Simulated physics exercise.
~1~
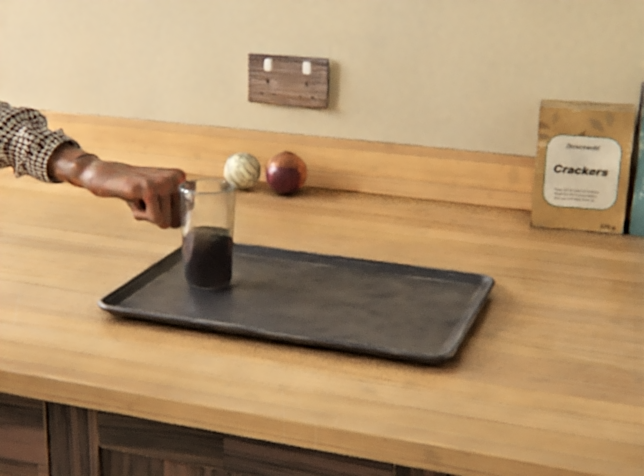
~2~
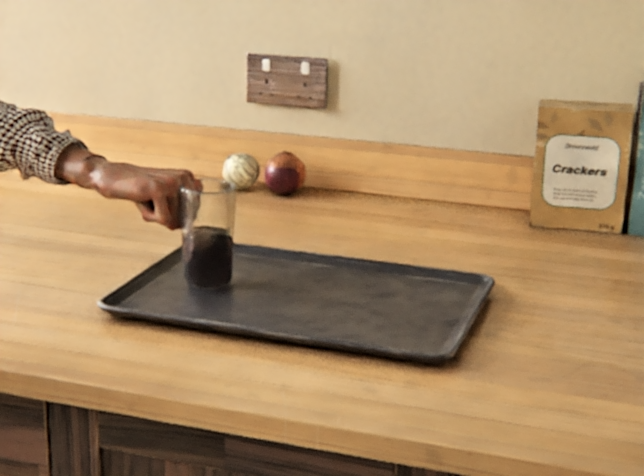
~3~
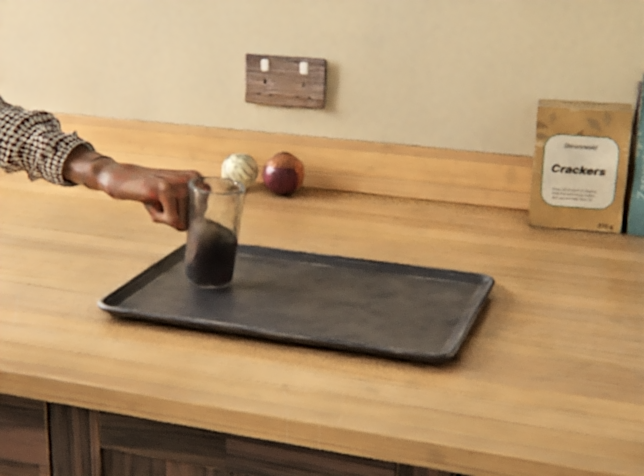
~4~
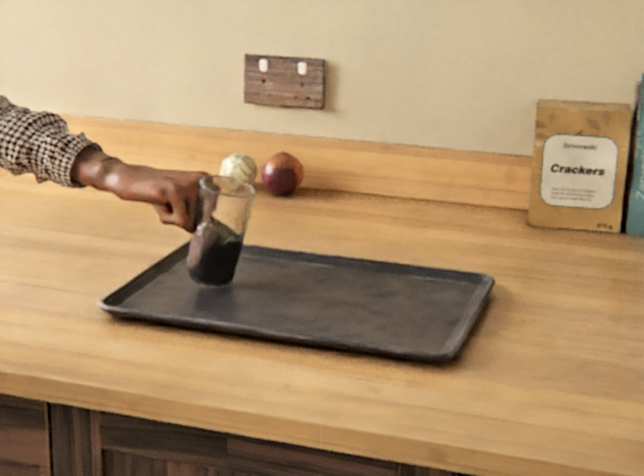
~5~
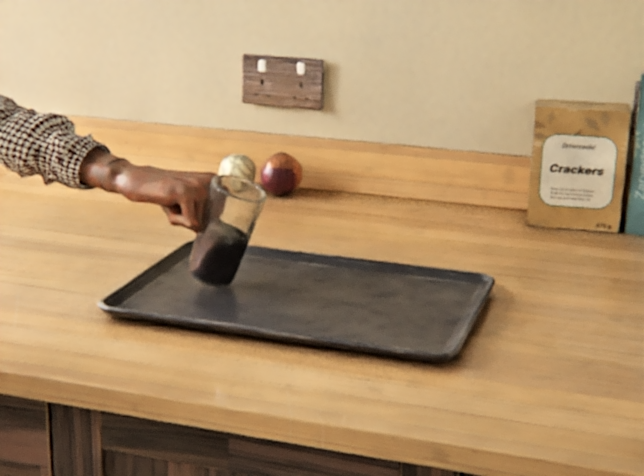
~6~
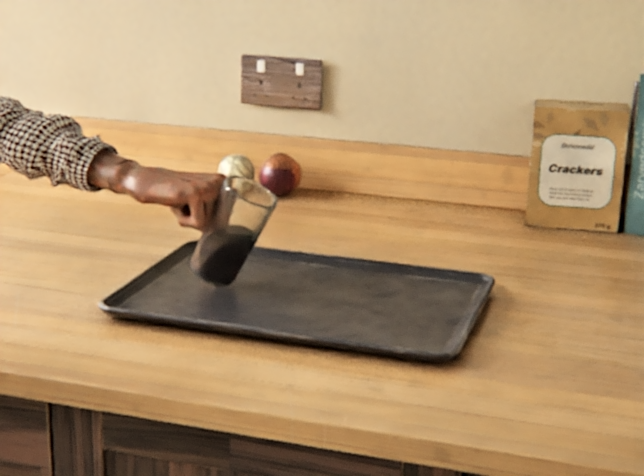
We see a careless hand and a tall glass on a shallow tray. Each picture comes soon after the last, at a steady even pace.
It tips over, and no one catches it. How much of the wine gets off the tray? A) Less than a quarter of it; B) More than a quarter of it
B.
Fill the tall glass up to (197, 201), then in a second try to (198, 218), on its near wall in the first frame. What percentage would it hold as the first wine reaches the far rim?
I'd say roughly 55 in a hundred, and then roughly 55 in a hundred.
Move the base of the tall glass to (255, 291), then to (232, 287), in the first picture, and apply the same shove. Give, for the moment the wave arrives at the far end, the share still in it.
First spot: Roughly 65 per cent; second spot: Roughly 65 per cent.
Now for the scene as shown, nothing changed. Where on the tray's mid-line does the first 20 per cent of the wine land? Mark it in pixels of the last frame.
I'd mark it somewhere close to pixel (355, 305).
A moment on, the tall glass is falling and 100 per cent is in the glass, 0 on the tray and 0 above or beyond its rim.
Next, the tall glass lies on its side and 86 per cent is in the glass, 4 on the tray and 10 above or beyond its rim.
Then the tall glass lies on its side and 45 per cent is in the glass, 52 on the tray and 3 above or beyond its rim.
Later the tall glass lies on its side and 24 per cent is in the glass, 41 on the tray and 36 above or beyond its rim.
In the end 62 per cent is held by tray and glass, 38 is off the tray.
